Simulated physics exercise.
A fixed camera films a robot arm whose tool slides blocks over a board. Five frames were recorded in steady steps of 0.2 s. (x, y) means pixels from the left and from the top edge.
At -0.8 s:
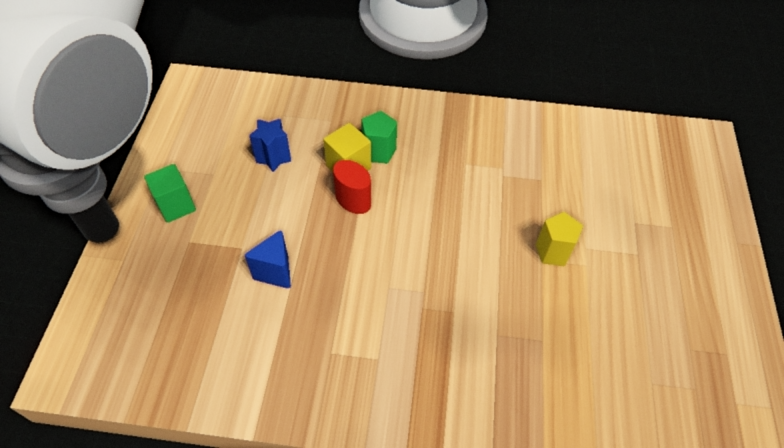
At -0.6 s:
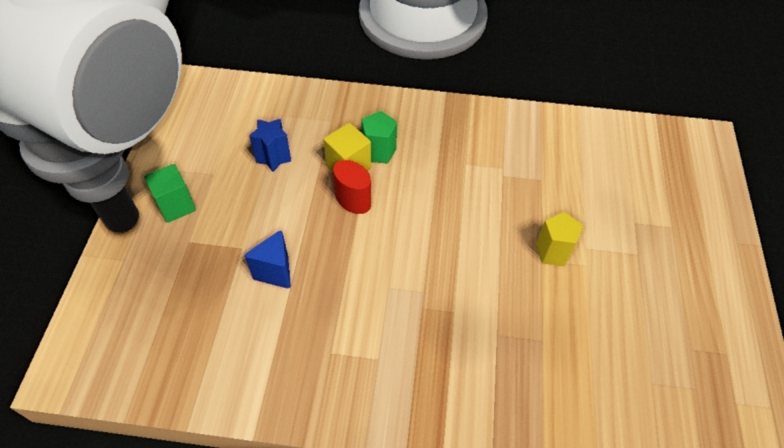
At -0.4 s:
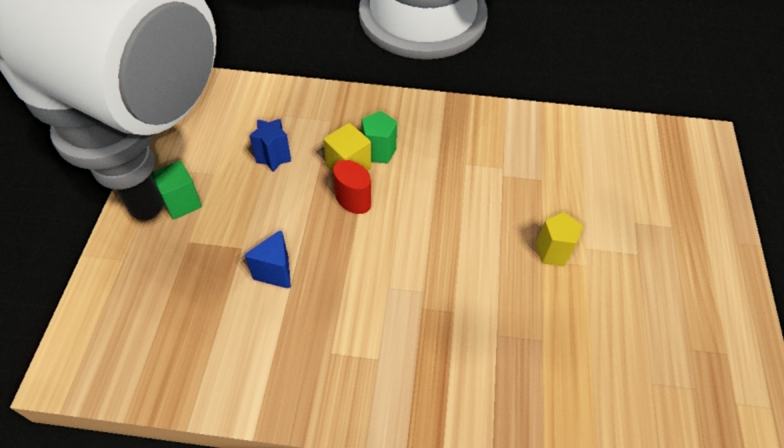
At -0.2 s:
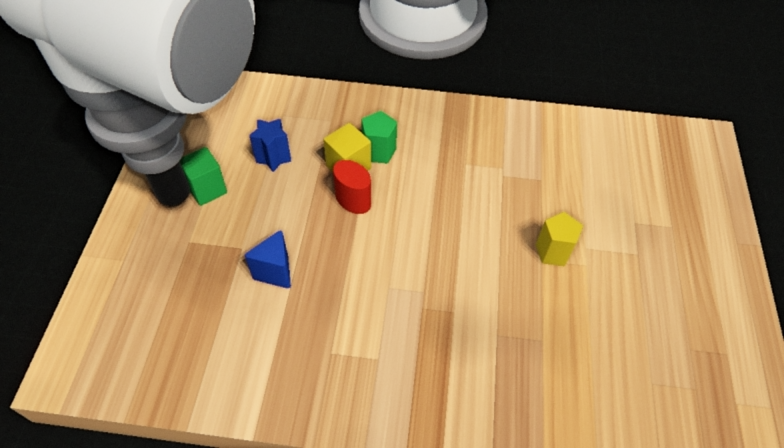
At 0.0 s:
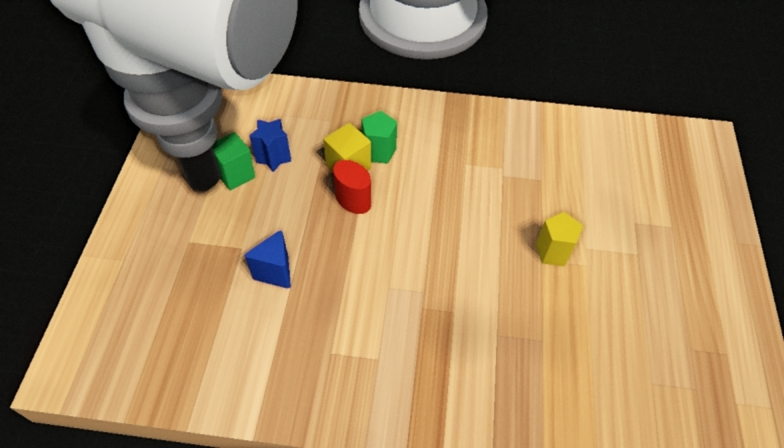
A white and gray robotic arm with a black tip reaches over the upper left of a wooden board against a dark background, seen from above at an angle. A green block, blue star and blue triangle sit at left, with yellow, green and red blocks near upper center and a yellow one at right. The arm moves rightward, then pushes the left green block right and slightly upward, close to the star, while the view stays still.
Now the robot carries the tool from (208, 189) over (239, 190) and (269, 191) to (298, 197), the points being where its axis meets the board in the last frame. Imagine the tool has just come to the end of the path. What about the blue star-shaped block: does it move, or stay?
Its place changes.
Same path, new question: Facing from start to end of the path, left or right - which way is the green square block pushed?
Towards the left-hand side.
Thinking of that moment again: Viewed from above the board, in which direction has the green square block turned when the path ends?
From overhead, anticlockwise.
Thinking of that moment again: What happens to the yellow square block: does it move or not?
The yellow square block will stay where it stands.
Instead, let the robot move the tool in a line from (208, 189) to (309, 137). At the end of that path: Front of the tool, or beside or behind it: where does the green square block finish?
By then it is in front of the tool.
What follows on the original path. Halfway along, tool at (253, 179); green square block at (252, 138), turned 45° anticlockwise; blue star-shaped block at (279, 122).
At the end, tool at (296, 185); green square block at (253, 138), turned 50° anticlockwise; blue star-shaped block at (279, 121); yellow square block unmoved; red elliptical block unmoved.
